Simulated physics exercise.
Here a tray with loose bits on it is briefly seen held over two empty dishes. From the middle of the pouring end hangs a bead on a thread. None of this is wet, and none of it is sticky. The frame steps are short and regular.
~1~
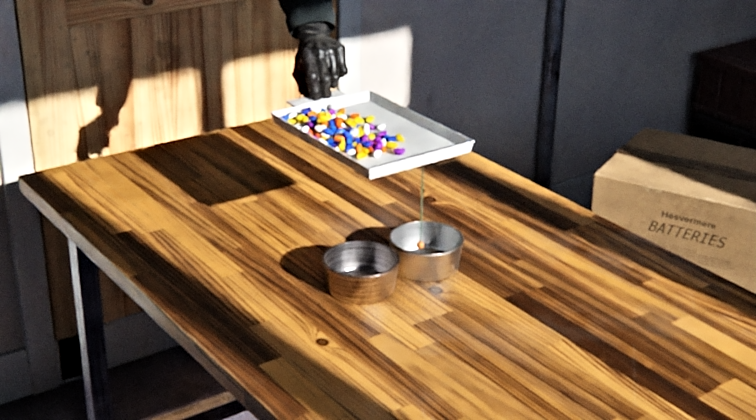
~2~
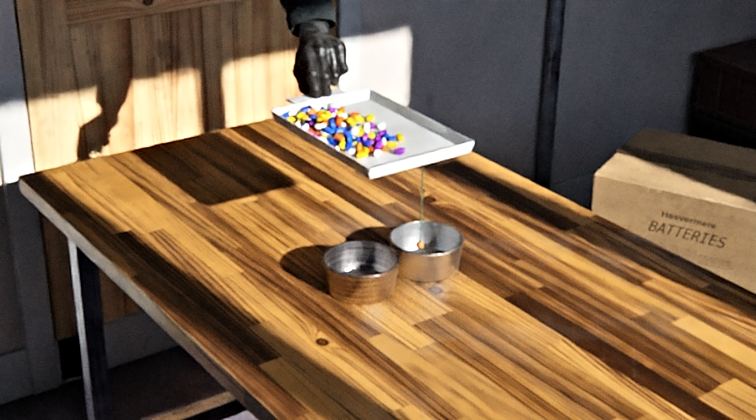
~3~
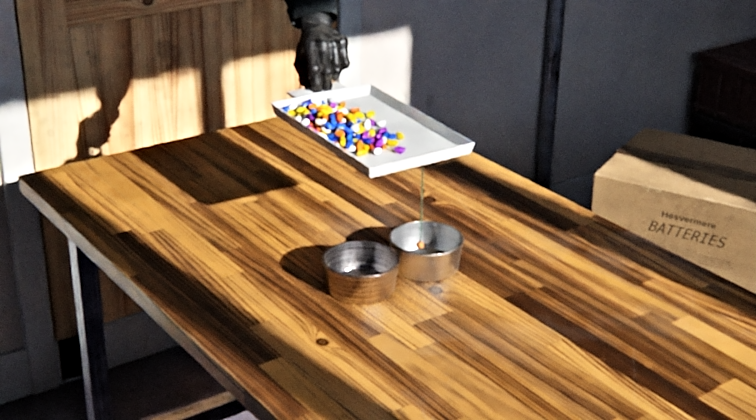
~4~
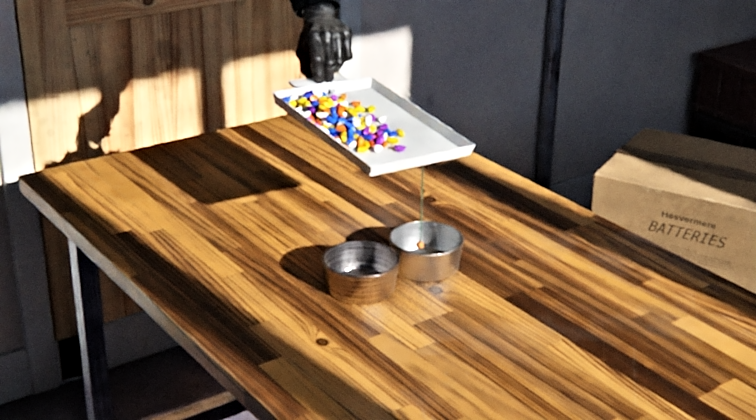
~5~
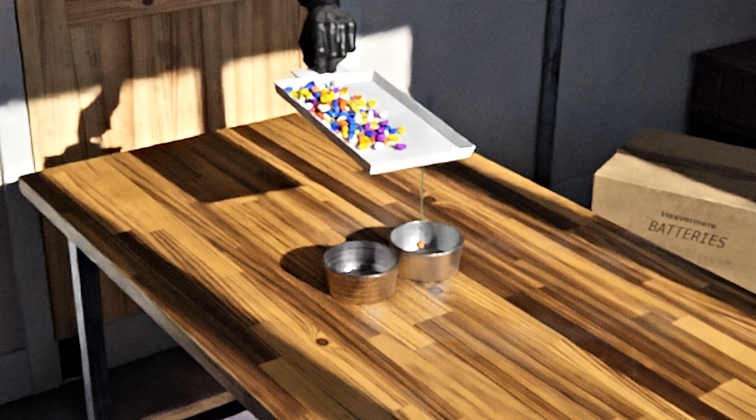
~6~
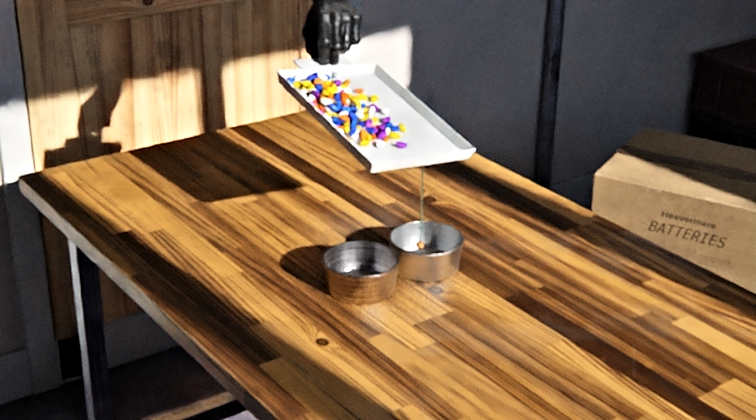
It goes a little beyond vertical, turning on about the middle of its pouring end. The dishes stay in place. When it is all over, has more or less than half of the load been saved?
Less than half.
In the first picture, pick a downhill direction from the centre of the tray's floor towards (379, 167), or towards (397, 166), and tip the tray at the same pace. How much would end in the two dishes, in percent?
For the first aim it is 20 in a hundred, for the second 0 in a hundred.
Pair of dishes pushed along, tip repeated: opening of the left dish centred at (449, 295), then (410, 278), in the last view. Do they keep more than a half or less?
In the first position a minority, in the second a majority.
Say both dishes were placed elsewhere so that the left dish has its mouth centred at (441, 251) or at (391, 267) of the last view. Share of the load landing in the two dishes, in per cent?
70 %, then 80 %.
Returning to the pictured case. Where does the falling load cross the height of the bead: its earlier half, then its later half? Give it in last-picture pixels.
The leading part at (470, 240), the rest of it at (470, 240).
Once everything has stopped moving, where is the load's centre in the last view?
The centre settles at about (492, 279).
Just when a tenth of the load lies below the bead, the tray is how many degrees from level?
At roughly 65°.
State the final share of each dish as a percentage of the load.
0 per cent goes to the left dish and 10 per cent to the right dish.
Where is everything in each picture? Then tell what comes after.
Corners of the pouring end (370, 167) and (470, 141), level; middle of the load (341, 131), jelly beans; left dish (383, 285); right dish (448, 263); bead on its thread (420, 245), in the first picture.
Corners of the pouring end (370, 167) and (470, 141), level; middle of the load (341, 129), in the second picture.
Corners of the pouring end (371, 166) and (471, 142), tipped barely, lowest at the right corner; middle of the load (341, 125), in the third picture.
Corners of the pouring end (372, 165) and (471, 144), tipped a little, lowest at the right corner; middle of the load (342, 119), in the fourth picture.
Corners of the pouring end (373, 163) and (472, 146), tipped a little, lowest at the right corner; middle of the load (343, 113), in the fifth picture.
Corners of the pouring end (374, 162) and (472, 148), tipped clearly, lowest at the right corner; middle of the load (345, 107); left dish (383, 285); right dish (448, 263), in the sixth picture.
Just after the last frame, tray tipped steeply; the larger part on the tray; just a few outside both; about a tenth in the air.
A moment on, tray tipped past a quarter turn; roughly a quarter on the tray; just a few in the right dish; roughly half outside both; roughly a quarter in the air.
Further on, tray tipped past a quarter turn; about a tenth in the right dish; almost all outside both.
When it is over, tray tipped past a quarter turn; not one in the left dish; about a tenth in the right dish; almost all outside both.
